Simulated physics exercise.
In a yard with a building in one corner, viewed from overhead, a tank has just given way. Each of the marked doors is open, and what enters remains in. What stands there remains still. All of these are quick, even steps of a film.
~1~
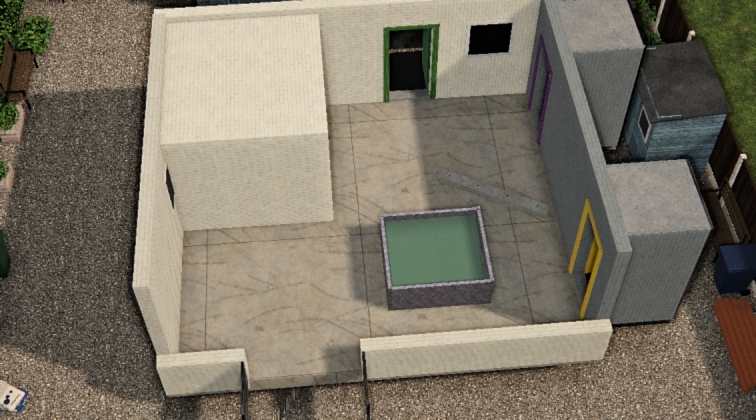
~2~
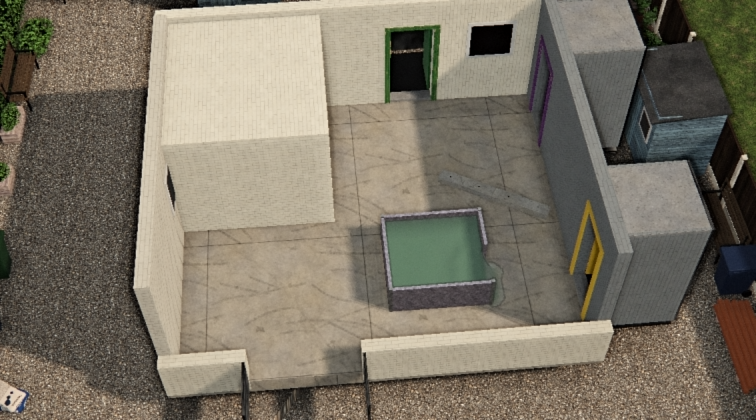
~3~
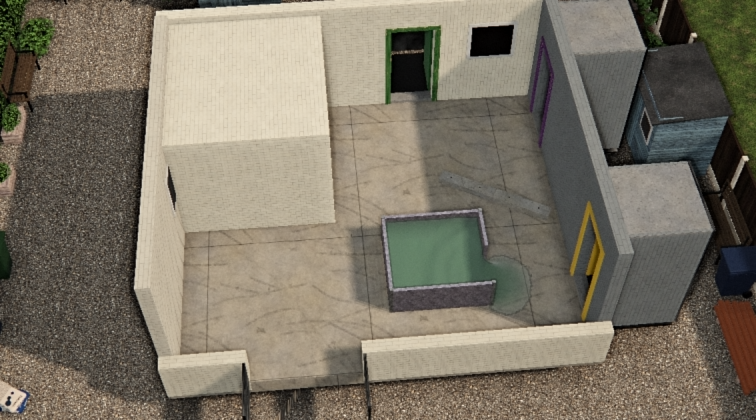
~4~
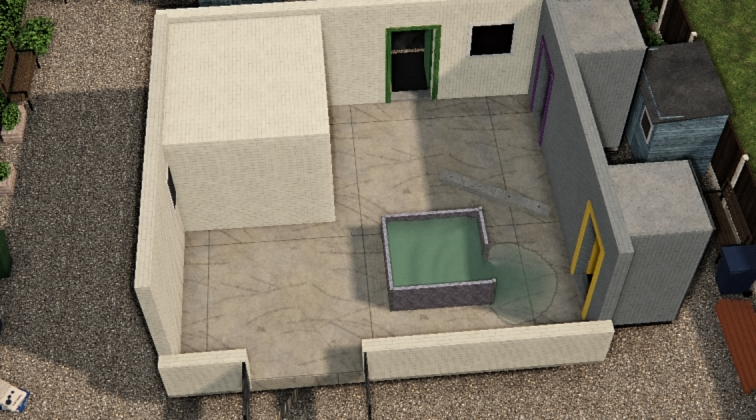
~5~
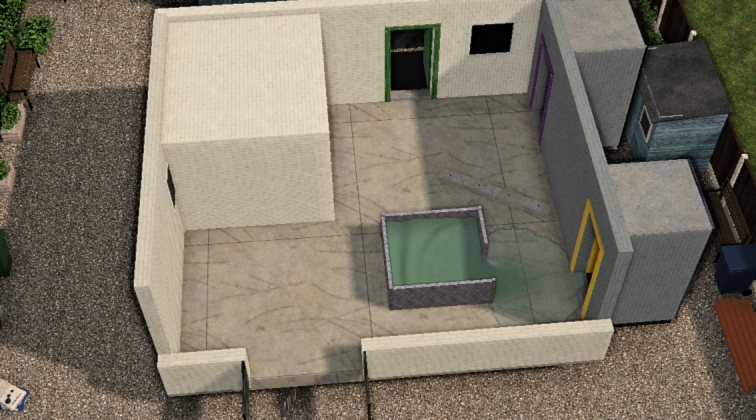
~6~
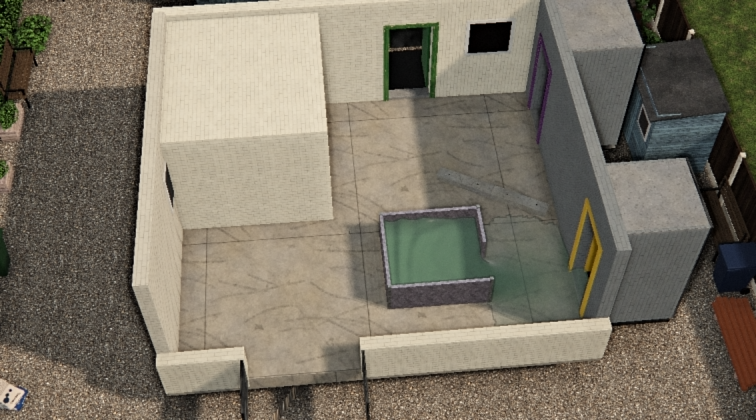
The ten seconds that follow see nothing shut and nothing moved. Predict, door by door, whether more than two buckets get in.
In order: The yellow door sees more than two pails. The purple door sees two pails or less. The green door sees two pails or less.
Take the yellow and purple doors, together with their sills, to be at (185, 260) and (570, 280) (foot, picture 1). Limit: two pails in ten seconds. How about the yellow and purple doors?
First the yellow door, which stays on the safe side, then the purple door, which crosses the line.
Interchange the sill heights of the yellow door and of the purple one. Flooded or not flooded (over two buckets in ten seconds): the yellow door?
After the swap, the yellow one gives way.
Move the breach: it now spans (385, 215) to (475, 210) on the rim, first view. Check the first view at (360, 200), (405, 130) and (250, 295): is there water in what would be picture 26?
Soaked, soaked, untouched.
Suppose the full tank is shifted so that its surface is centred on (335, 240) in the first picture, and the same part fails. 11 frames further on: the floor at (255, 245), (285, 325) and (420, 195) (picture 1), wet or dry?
Spared, spared, spared.
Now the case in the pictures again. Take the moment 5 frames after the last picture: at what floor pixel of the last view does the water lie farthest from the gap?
Somewhere about (546, 174).
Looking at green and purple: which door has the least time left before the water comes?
Soonest: The one in purple.
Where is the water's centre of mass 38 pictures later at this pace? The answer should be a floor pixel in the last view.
At roughly (468, 252).
A moment on, water covers 15 % of the floor; the yellow door far over two buckets in, the purple door not reached, the green door not reached.
Next, water covers 20 % of the floor; the yellow door far over two buckets in, the purple door wet at the sill, nothing in, the green door not reached.
Then, water covers 35 % of the floor; the yellow door far over two buckets in, the purple door wet at the sill, nothing in, the green door not reached.
Later, water covers 55 % of the floor; the yellow door far over two buckets in, the purple door wet at the sill, nothing in, the green door wet at the sill, nothing in.
In the end, water covers 80 % of the floor; the yellow door far over two buckets in, the purple door under two buckets in, the green door wet at the sill, nothing in.
